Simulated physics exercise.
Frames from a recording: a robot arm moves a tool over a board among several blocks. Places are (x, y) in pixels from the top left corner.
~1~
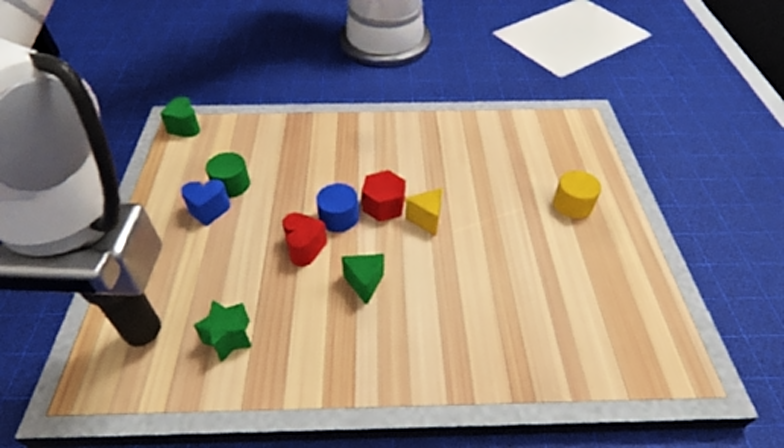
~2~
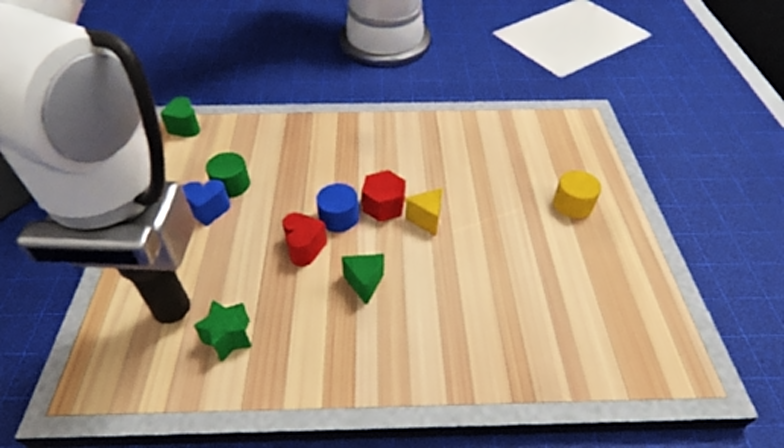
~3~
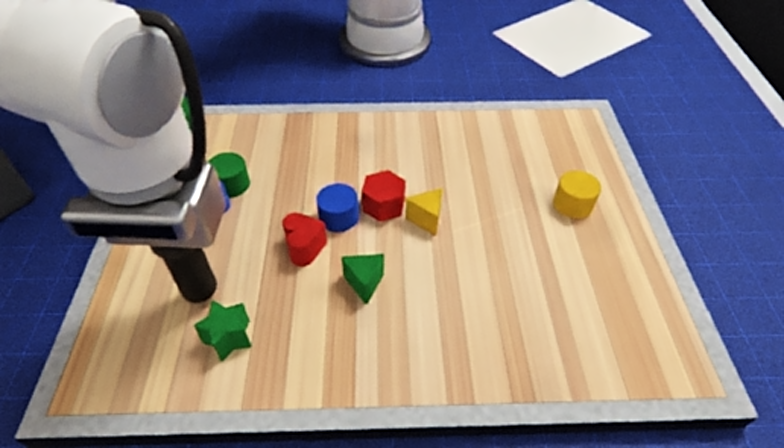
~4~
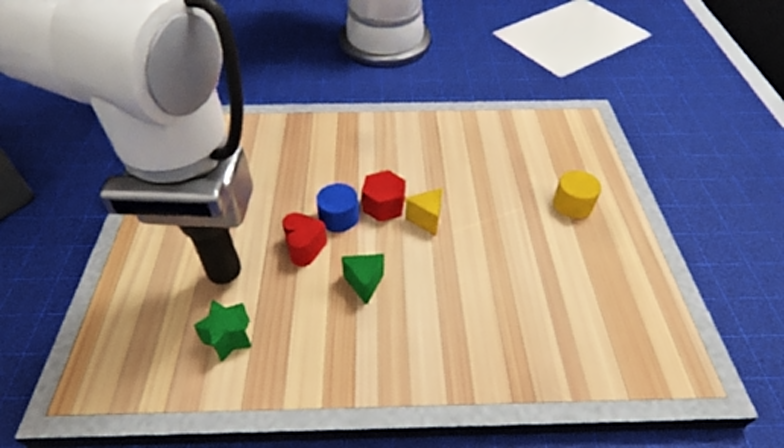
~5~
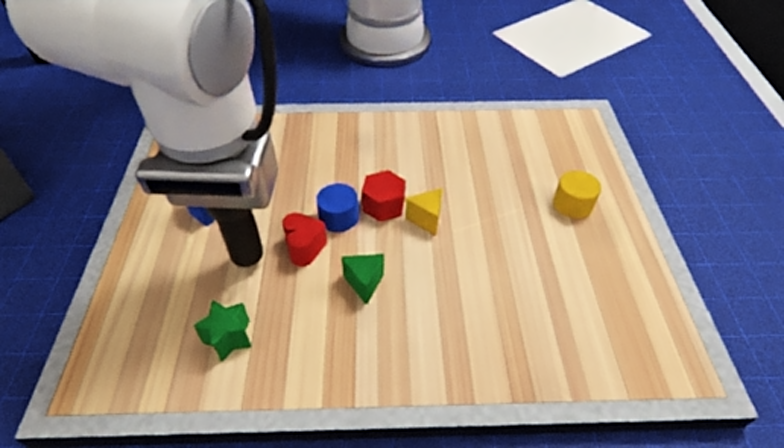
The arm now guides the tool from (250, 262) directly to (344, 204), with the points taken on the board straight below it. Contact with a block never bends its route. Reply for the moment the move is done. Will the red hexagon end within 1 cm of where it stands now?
Going by the path, no.
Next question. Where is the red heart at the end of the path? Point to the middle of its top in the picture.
My best guess is (322, 226).
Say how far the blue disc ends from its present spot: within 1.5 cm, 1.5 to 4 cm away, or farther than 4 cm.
It ends farther than 4 cm from its spot.
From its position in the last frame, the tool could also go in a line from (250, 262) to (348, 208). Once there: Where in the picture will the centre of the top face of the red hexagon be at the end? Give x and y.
Close to (418, 174).
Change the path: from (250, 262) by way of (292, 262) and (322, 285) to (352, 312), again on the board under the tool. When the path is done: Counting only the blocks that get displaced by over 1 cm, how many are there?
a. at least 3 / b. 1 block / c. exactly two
The correct letter is b.
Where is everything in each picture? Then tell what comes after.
The first picture shows tool tip at (143, 331); block tops, green star-shaped block at (221, 320); red heart at (301, 228); blue disc at (337, 197); red hexagon at (384, 185).
The second picture shows tool at (173, 309); blocks unchanged.
The third picture shows tool at (200, 290); blocks unchanged.
The fourth picture shows tool at (225, 272); blocks unchanged.
The fifth picture shows tool at (248, 255); green star-shaped block at (221, 320); red heart at (301, 228); blue disc at (337, 197); red hexagon at (384, 185).
What follows on the original path. One third of the way, tool at (283, 234); red heart at (311, 226), turned 30° clockwise.
Two thirds of the way, tool at (315, 214); red heart at (322, 226), turned 65° clockwise; blue disc at (349, 192); red hexagon at (391, 183).
At the end, tool at (343, 197); green star-shaped block in place; red heart at (322, 226), turned 65° clockwise; blue disc at (379, 183); red hexagon at (419, 178), turned 10° anticlockwise.
